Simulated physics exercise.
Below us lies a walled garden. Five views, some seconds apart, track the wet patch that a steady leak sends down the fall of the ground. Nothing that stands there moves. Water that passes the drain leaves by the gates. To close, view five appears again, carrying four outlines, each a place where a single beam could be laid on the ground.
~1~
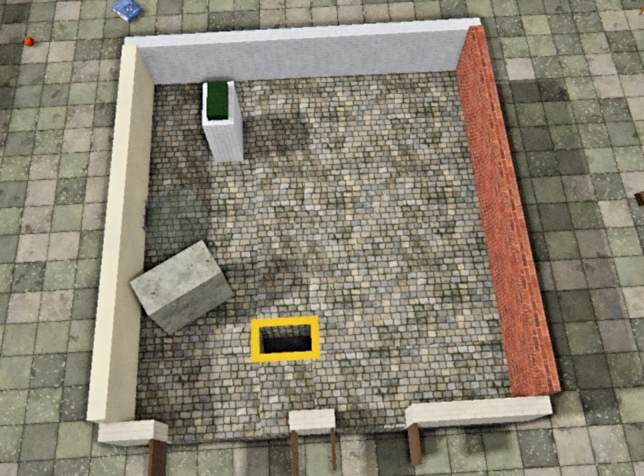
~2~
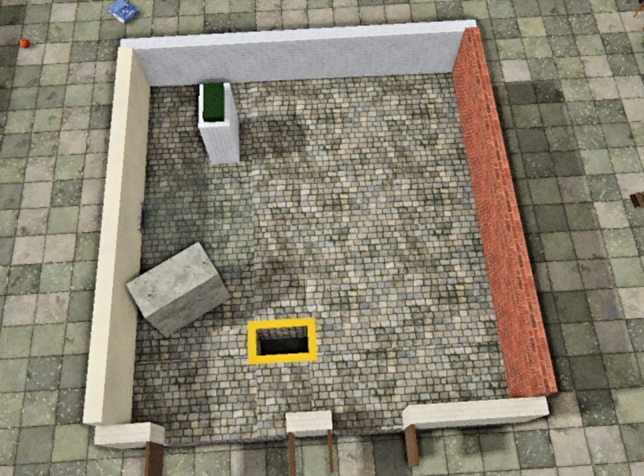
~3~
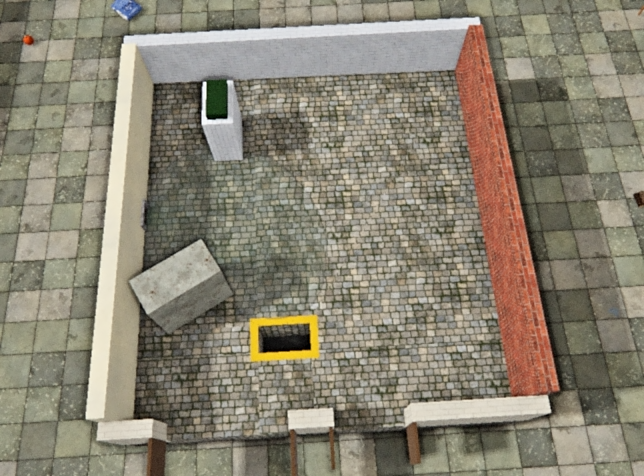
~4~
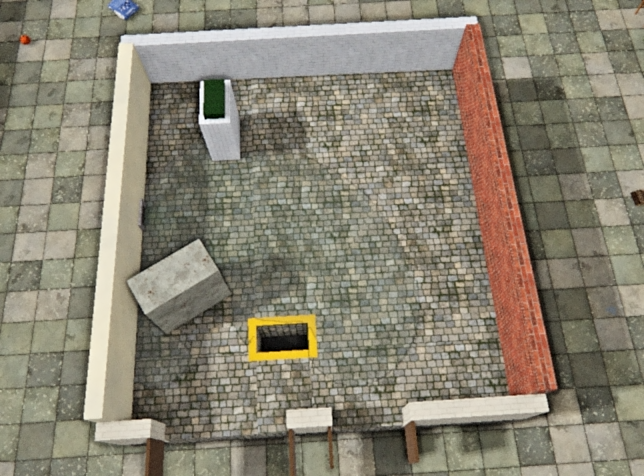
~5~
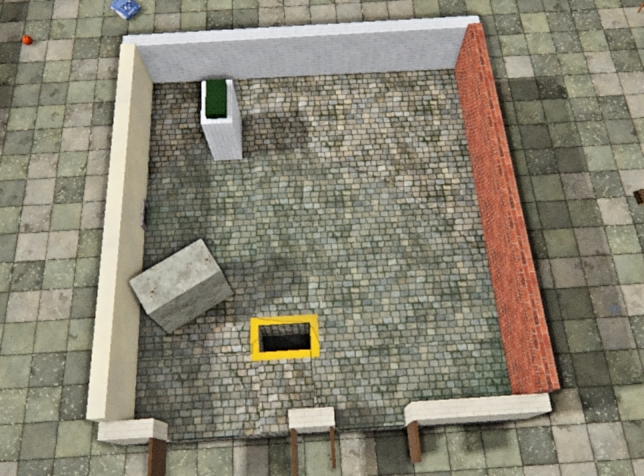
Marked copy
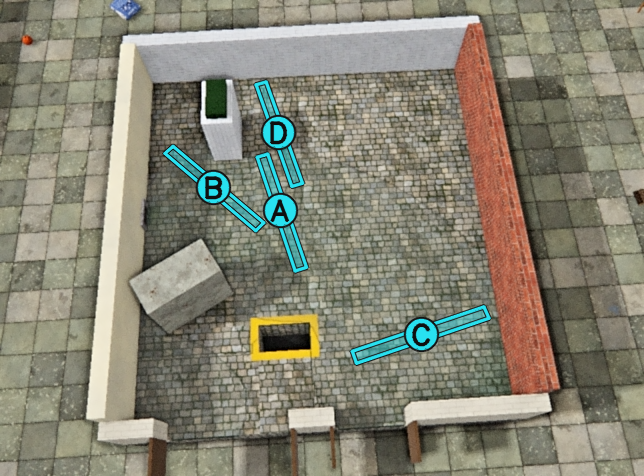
Water spreads from the left wall across the walled garden's paving and reaches the yellow gully.
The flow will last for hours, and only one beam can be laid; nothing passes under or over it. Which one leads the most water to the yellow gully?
Go for A.
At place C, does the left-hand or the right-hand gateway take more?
More leaves on the right.
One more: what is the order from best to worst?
Best to worst: A, B, C, D.
In cyan, A from (262, 155) to (300, 269); B from (169, 149) to (259, 226); C from (354, 357) to (486, 312); D from (261, 83) to (297, 184).
With A, about 58 % of the stream goes into the yellow gully, about 38 % out by the gates.
With B, about 35 % of the stream goes into the yellow gully, about 62 % out by the gates.
With C, about 24 % of the stream goes into the yellow gully, about 71 % out by the gates.
With D, about 15 % of the stream goes into the yellow gully, about 83 % out by the gates.
